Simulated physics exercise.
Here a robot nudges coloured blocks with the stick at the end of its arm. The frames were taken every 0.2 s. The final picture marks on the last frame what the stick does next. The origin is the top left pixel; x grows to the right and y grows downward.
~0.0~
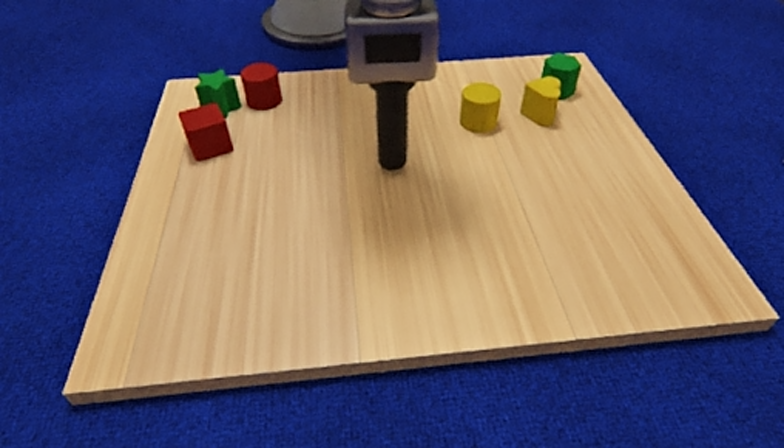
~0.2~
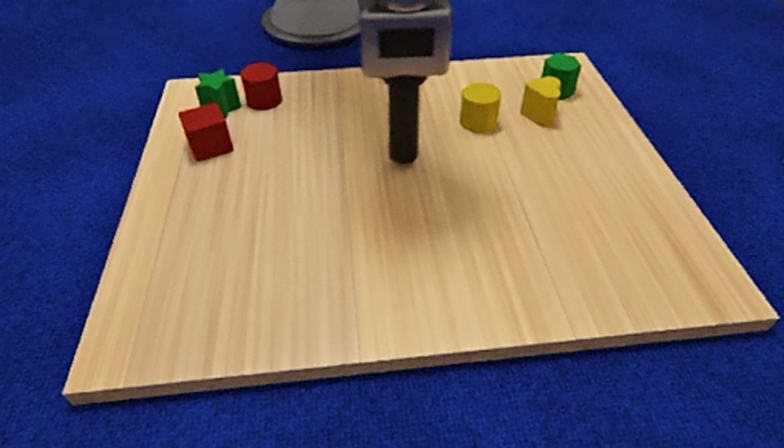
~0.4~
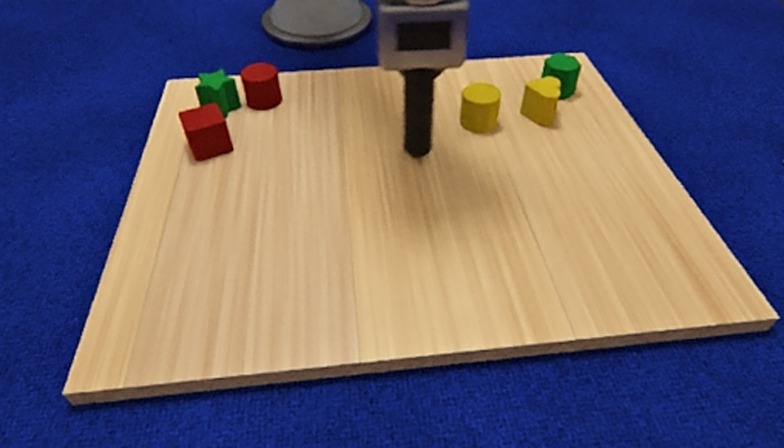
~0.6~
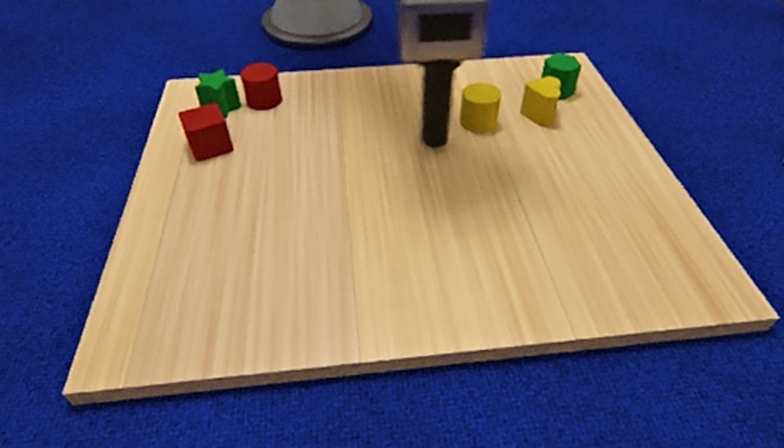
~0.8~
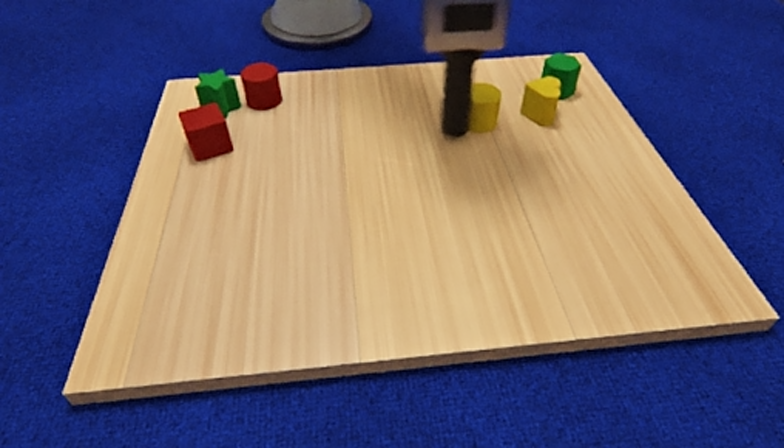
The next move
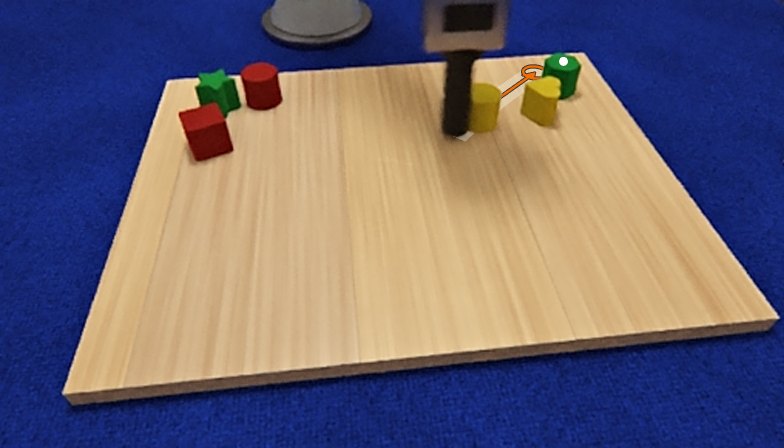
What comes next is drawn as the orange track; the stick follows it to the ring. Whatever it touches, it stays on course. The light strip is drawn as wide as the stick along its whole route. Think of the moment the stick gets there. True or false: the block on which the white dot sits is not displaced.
False - the claim does not hold.
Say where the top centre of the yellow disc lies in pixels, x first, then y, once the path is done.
It sits at (551, 65).
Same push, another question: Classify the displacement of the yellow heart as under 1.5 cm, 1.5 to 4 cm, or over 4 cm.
Once the path ends, it will sit under 1.5 cm from where it is now.
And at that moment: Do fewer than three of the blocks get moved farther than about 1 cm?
I believe so.
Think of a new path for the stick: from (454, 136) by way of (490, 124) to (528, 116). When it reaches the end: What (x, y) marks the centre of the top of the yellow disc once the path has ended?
(521, 70)
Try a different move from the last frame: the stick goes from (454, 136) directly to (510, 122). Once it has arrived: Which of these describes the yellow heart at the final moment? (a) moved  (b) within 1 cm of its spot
Option b.
The line goes from (454, 136) by way of (481, 112) and (509, 91) to (535, 72); the dot is on the green hexagon.
What follows on the original path. One third of the way, stick at (482, 105); yellow disc at (514, 75).
Two thirds of the way, stick at (510, 85); yellow disc at (546, 66); green hexagon at (577, 60), turned 25° anticlockwise.
At the end, stick at (536, 66); yellow disc at (551, 65); yellow heart unmoved; green hexagon at (582, 60), turned 20° anticlockwise.
